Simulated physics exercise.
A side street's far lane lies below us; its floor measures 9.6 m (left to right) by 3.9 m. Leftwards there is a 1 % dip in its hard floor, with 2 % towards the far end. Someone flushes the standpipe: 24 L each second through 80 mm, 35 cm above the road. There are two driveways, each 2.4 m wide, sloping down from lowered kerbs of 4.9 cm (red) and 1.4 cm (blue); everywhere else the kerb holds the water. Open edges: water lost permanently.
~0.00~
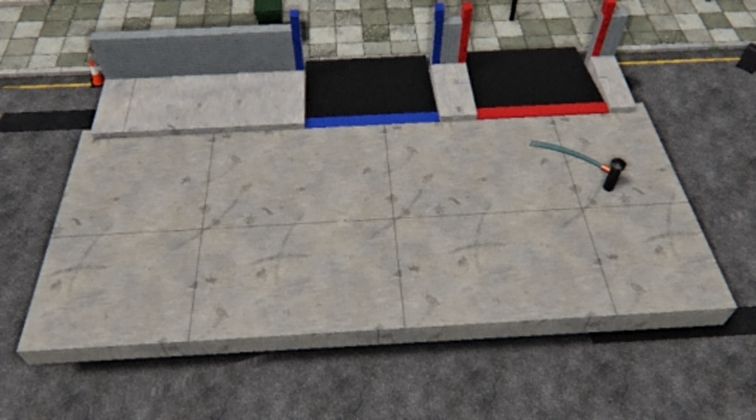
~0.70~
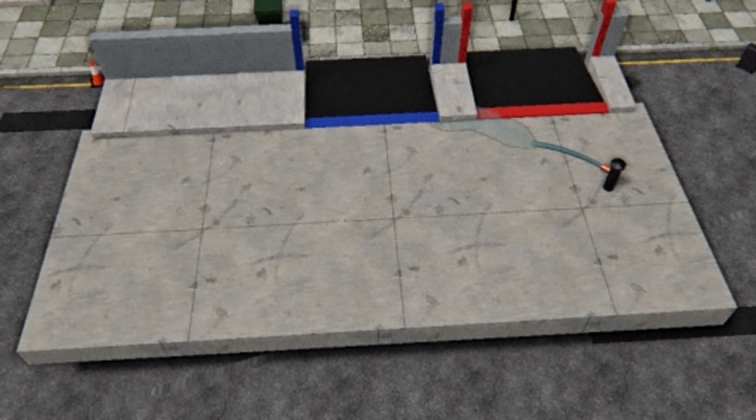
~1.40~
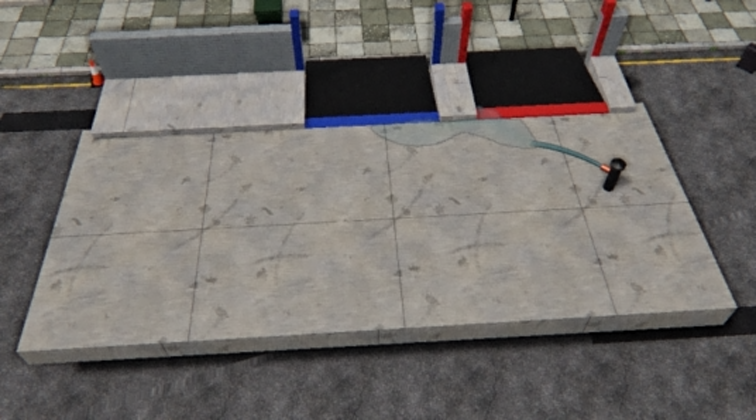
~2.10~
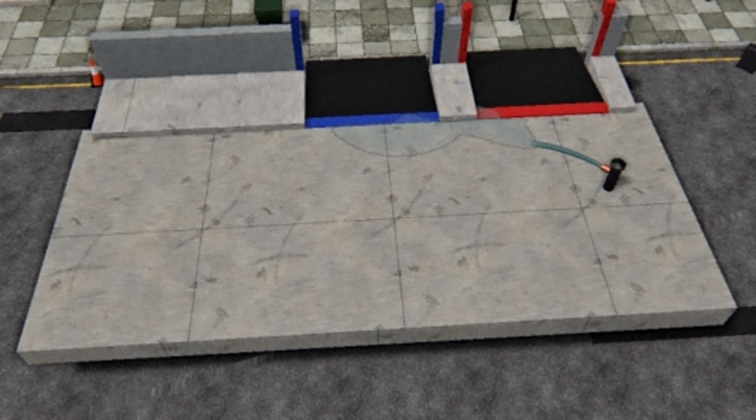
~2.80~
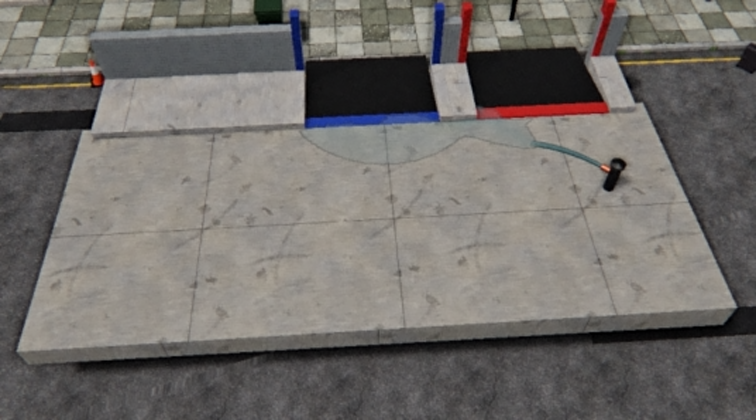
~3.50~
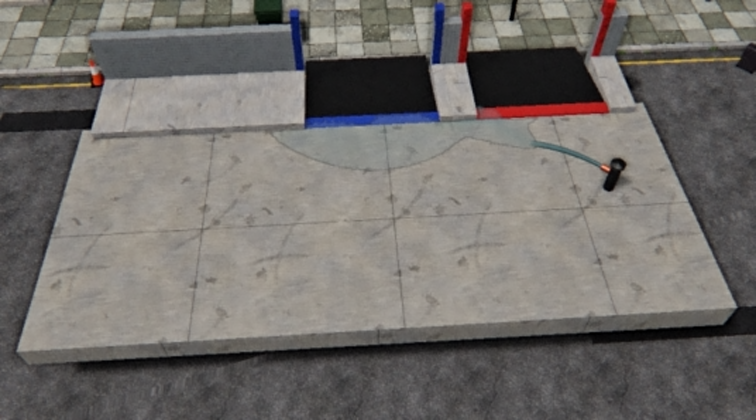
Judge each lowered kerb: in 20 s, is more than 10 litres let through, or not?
The red driveway lets through more than 10 litres. The blue driveway lets through more than 10 litres.
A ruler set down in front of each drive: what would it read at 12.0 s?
In centimetres, red: 2.0; blue: 2.0.
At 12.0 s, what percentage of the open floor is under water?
About 20 percent of the floor.
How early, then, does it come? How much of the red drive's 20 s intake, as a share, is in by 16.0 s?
Roughly 80 percent.
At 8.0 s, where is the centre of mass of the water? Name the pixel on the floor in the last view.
I'd put it at around pixel (336, 142).
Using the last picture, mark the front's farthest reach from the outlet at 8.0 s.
In the last view, it's close to (125, 140).
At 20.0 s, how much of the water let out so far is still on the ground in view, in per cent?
I'd put what remains at some 28 per cent.
After 5.0 s water covers 10 % of the floor and is deepest (8 cm) near (473, 122); red driveway not reached, blue driveway 1.9 cm at the lowered kerb, 1 L in.
After 8.0 s water covers 15 % of the floor and is deepest (8 cm) near (473, 122); red driveway not reached, blue driveway 1.9 cm at the lowered kerb, 4 L in.
After 12.0 s water covers 20 % of the floor and is deepest (7 cm) near (473, 122); red driveway 2.1 cm at the lowered kerb, 143 L in, blue driveway 1.9 cm at the lowered kerb, 9 L in.
After 16.0 s water covers 20 % of the floor and is deepest (7 cm) near (473, 122); red driveway 2.1 cm at the lowered kerb, 195 L in, blue driveway 1.9 cm at the lowered kerb, 14 L in.
After 20.0 s water covers 20 % of the floor and is deepest (7 cm) near (473, 122); red driveway 2.1 cm at the lowered kerb, 247 L in, blue driveway 1.9 cm at the lowered kerb, 19 L in.
